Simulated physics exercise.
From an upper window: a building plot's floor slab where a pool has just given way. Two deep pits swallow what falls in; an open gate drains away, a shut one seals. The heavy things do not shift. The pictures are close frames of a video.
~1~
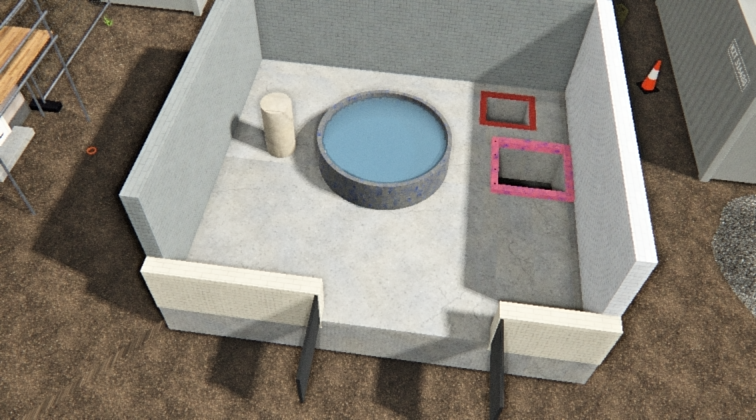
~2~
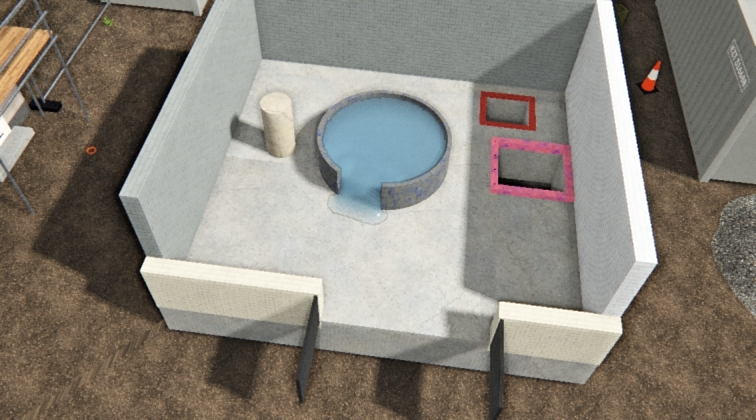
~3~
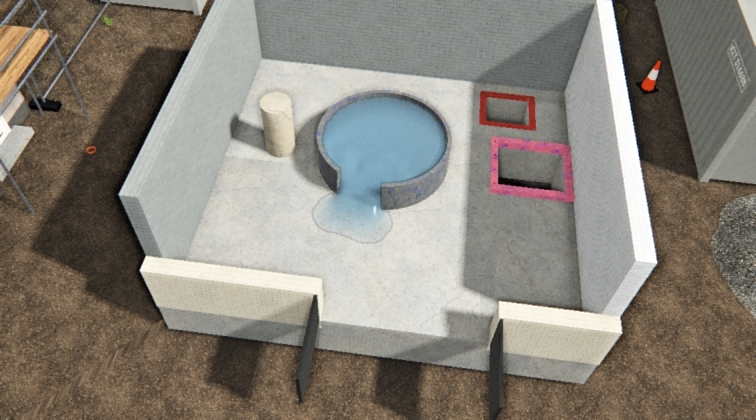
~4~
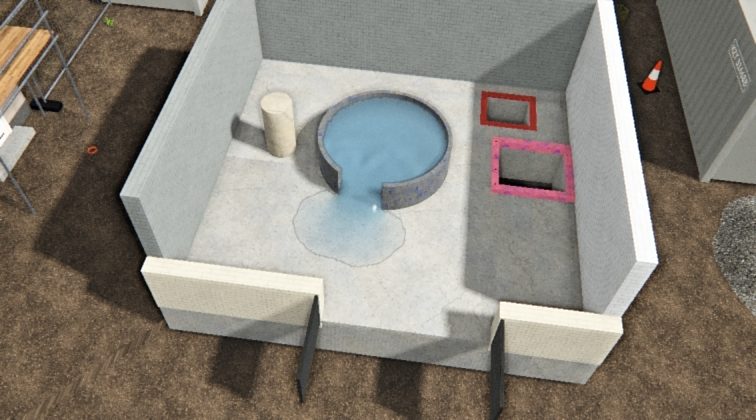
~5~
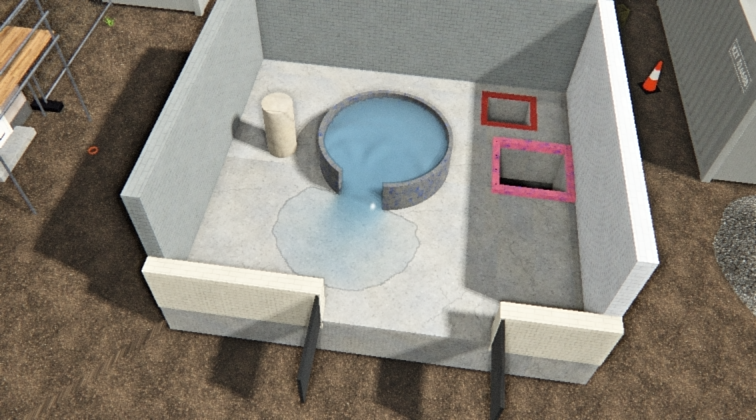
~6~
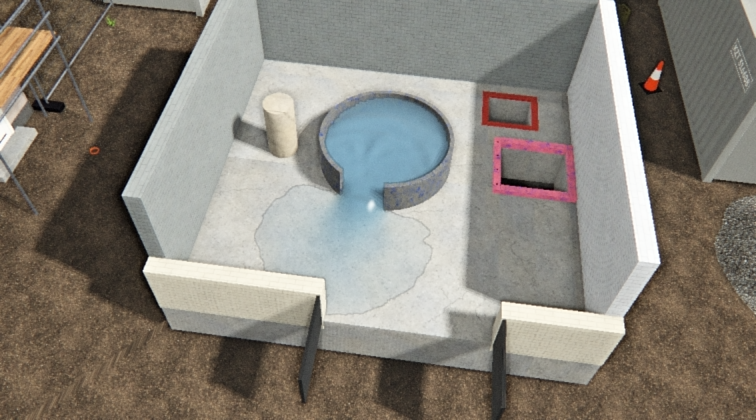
On a walled concrete floor slab seen from above, a round grey tank stands full of still blue water beside a pale column and two square pits edged in red and pink. A gap opens in its near side, and water pours out, spreading across the slab in a widening, rounded sheet.
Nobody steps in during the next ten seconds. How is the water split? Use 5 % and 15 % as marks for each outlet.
One by one: The gate takes above 15 %; the red pit takes not even 5 %; the pink pit takes not even 5 %.
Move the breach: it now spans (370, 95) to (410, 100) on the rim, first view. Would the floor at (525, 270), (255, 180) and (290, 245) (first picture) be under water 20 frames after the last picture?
In that order: Dry, under water, no water.
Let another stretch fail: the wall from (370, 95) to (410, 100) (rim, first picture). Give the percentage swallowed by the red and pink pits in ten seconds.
Per cent: Red 30, pink 0.
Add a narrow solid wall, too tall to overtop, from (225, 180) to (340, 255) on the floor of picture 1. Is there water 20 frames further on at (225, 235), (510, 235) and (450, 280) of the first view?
As listed: Clear, free of water, wet.
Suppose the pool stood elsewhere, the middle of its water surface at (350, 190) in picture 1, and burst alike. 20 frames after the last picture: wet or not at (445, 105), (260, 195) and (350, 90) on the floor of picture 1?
One after the other: No water, under water, no water.
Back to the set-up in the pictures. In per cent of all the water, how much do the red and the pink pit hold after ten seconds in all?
About 0 and 0 per cent.
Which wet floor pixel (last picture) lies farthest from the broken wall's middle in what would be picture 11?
At about (191, 288).
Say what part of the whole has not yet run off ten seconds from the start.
Some 64 per cent.
A moment on, water covers 25 % of the floor; the gate 2 %, the red pit 0 %, the pink pit 0 %.
Next, water covers 25 % of the floor; the gate 8 %, the red pit 0 %, the pink pit 0 %.
Then, water covers 35 % of the floor; the gate 16 %, the red pit 0 %, the pink pit 0 %.
Later, water covers 50 % of the floor; the gate 26 %, the red pit 0 %, the pink pit 0 %.
In the end, water covers 65 % of the floor; the gate 36 %, the red pit 1 %, the pink pit 0 %.
